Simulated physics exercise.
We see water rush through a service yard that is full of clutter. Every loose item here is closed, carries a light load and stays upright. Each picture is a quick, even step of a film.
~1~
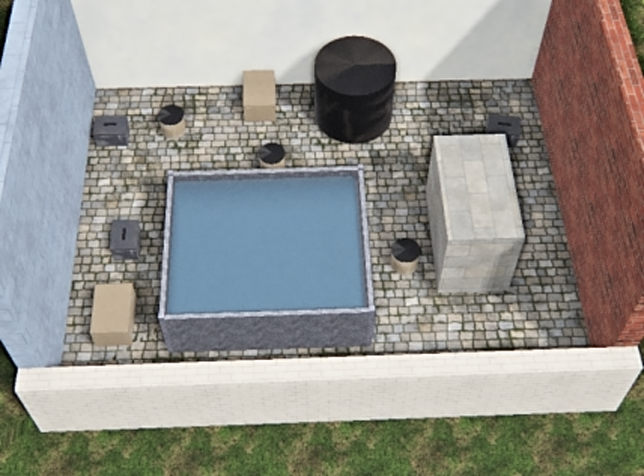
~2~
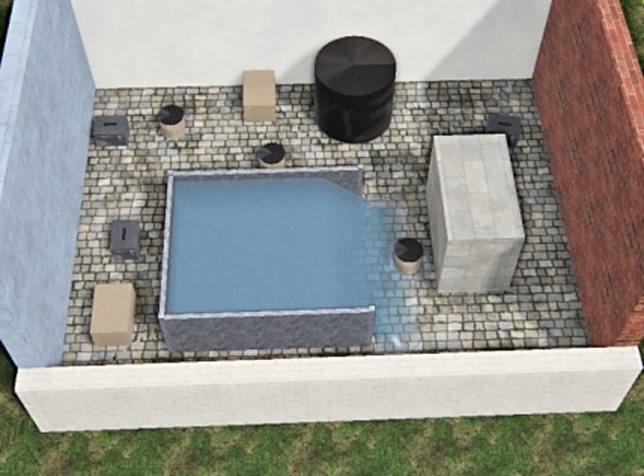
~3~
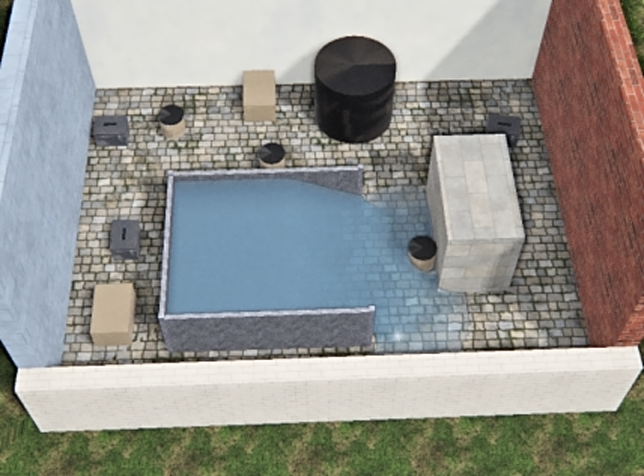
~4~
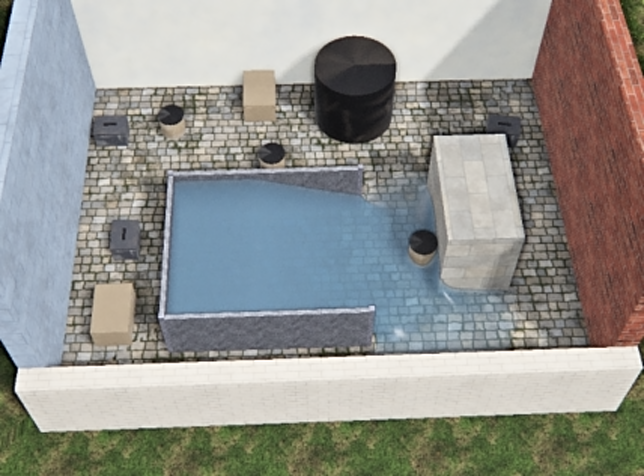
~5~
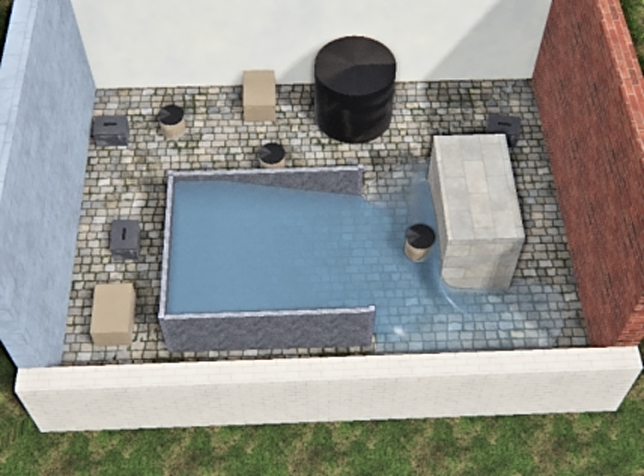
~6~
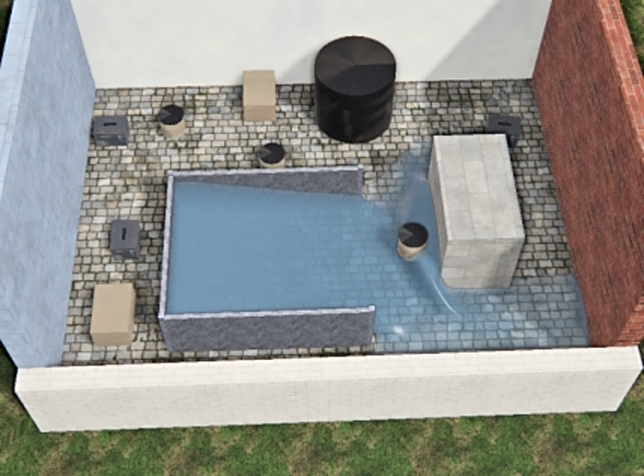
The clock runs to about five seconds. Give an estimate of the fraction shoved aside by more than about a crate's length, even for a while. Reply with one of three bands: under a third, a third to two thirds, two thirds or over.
A third to two thirds.
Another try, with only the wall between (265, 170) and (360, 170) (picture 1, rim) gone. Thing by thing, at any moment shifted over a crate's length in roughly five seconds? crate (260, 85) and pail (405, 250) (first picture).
Well, the pair come out as travelled far enough and did not travel far.
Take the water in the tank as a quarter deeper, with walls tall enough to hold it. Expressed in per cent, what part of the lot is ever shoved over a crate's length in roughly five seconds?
Near 60 % of the lot.
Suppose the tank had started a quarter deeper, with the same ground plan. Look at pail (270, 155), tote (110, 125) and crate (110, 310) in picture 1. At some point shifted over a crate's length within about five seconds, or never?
One: Passed the mark. Two: Stayed below the mark. Three: Stayed below the mark.
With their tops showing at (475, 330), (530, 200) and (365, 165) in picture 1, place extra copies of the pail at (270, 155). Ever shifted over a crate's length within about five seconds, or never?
Copy by copy, in order: Relocated, relocated, relocated.
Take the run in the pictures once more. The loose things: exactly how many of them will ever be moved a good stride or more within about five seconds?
4 in all.
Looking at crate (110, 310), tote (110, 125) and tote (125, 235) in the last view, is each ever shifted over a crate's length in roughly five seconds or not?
Item one never gets that far, item two never gets that far, item three never gets that far.
A moment on, 0 of 8 are well off their spots; 1 afloat.
Next, 1 of 8 are well off their spots; 2 afloat.
Later, 2 of 8 are well off their spots; 2 afloat.
In the end, 4 of 8 are well off their spots, and 4 have been at some point; 4 afloat.
